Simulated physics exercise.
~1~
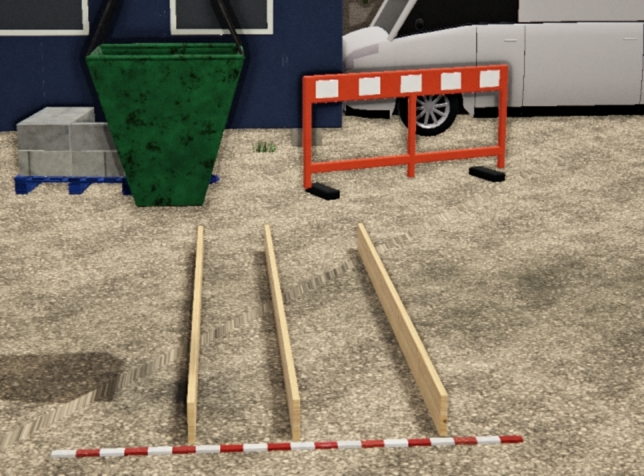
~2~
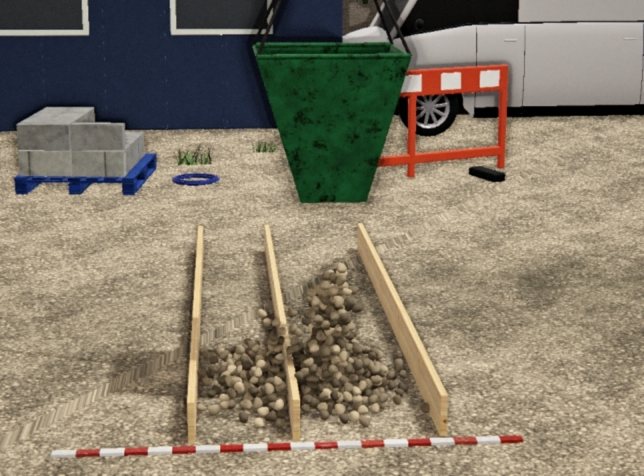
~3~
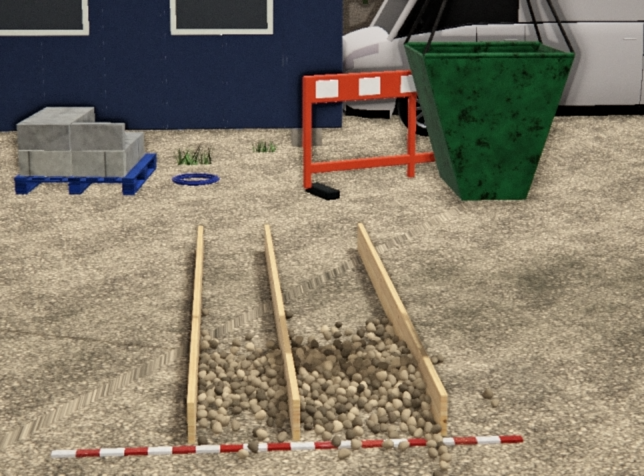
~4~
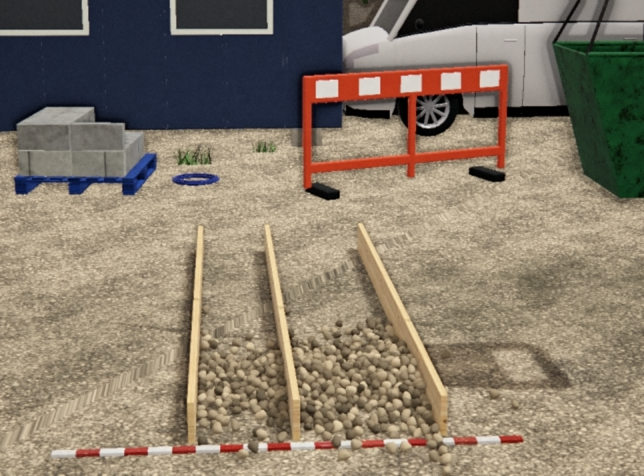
The clip opens on a gravel yard where a green hopper hangs at the left, beyond three wooden planks that mark off two empty bays behind a red and white pole. The hopper travels steadily to the right, passing in front of an orange barrier, and round stones appear in both bays, heaped highest in the right one. As it moves on, the heap slumps and spreads forward toward the pole. The hopper finally slides partly out of view at the right, leaving the stones settled, with the larger share in the right bay.
